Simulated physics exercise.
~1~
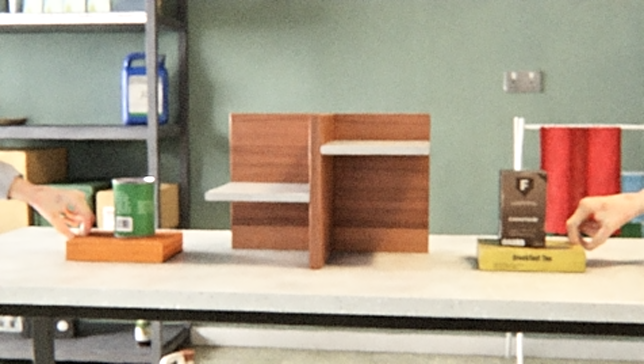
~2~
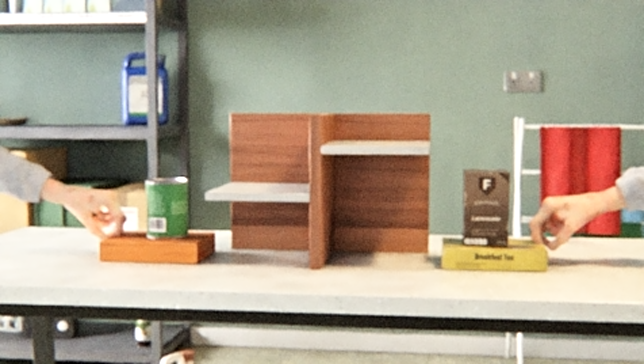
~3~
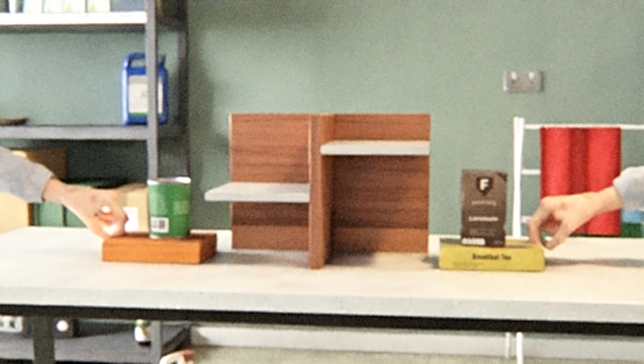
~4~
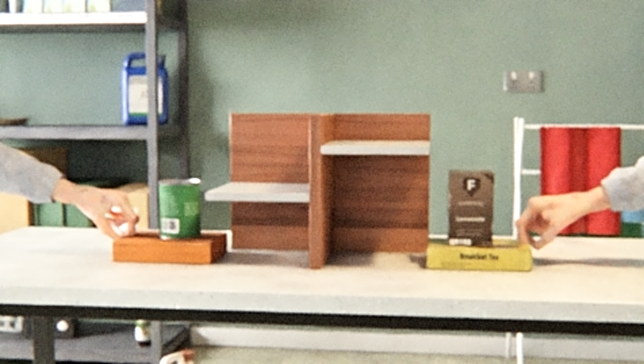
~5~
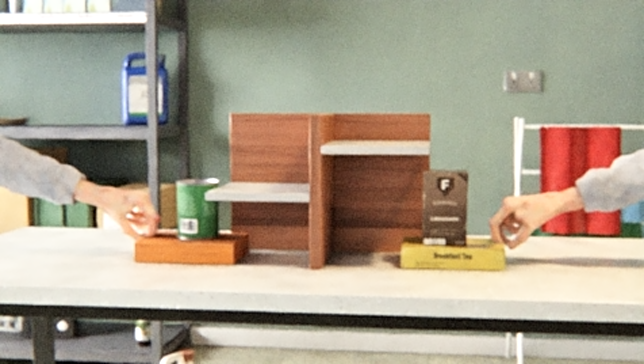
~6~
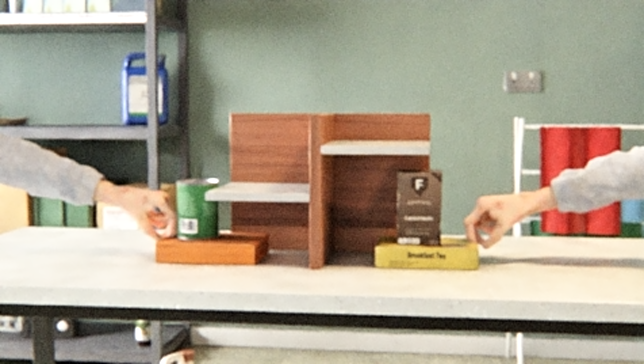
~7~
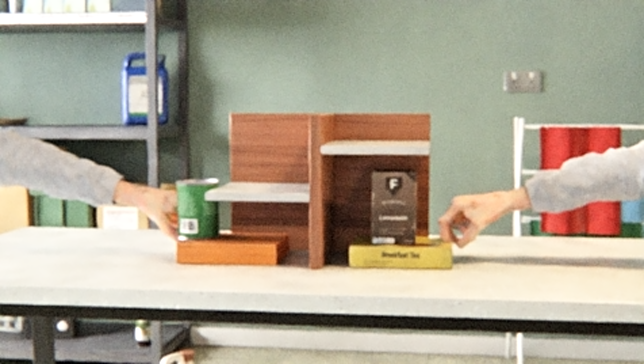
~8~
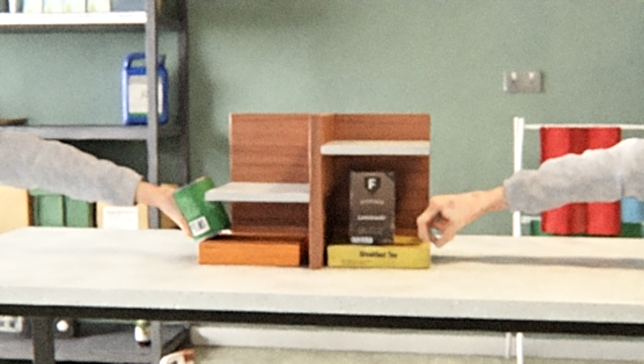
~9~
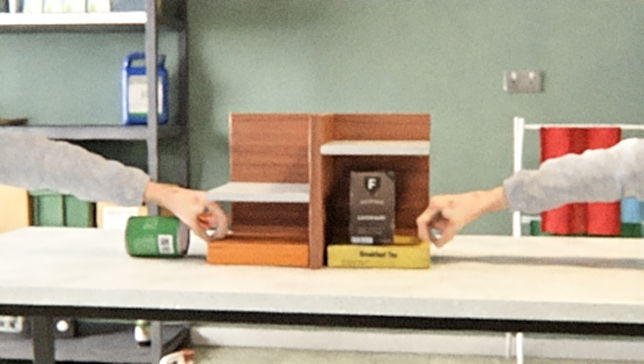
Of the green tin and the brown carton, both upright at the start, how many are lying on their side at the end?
One of them is, the green tin, which ends on its side on the table to the left of the rack.
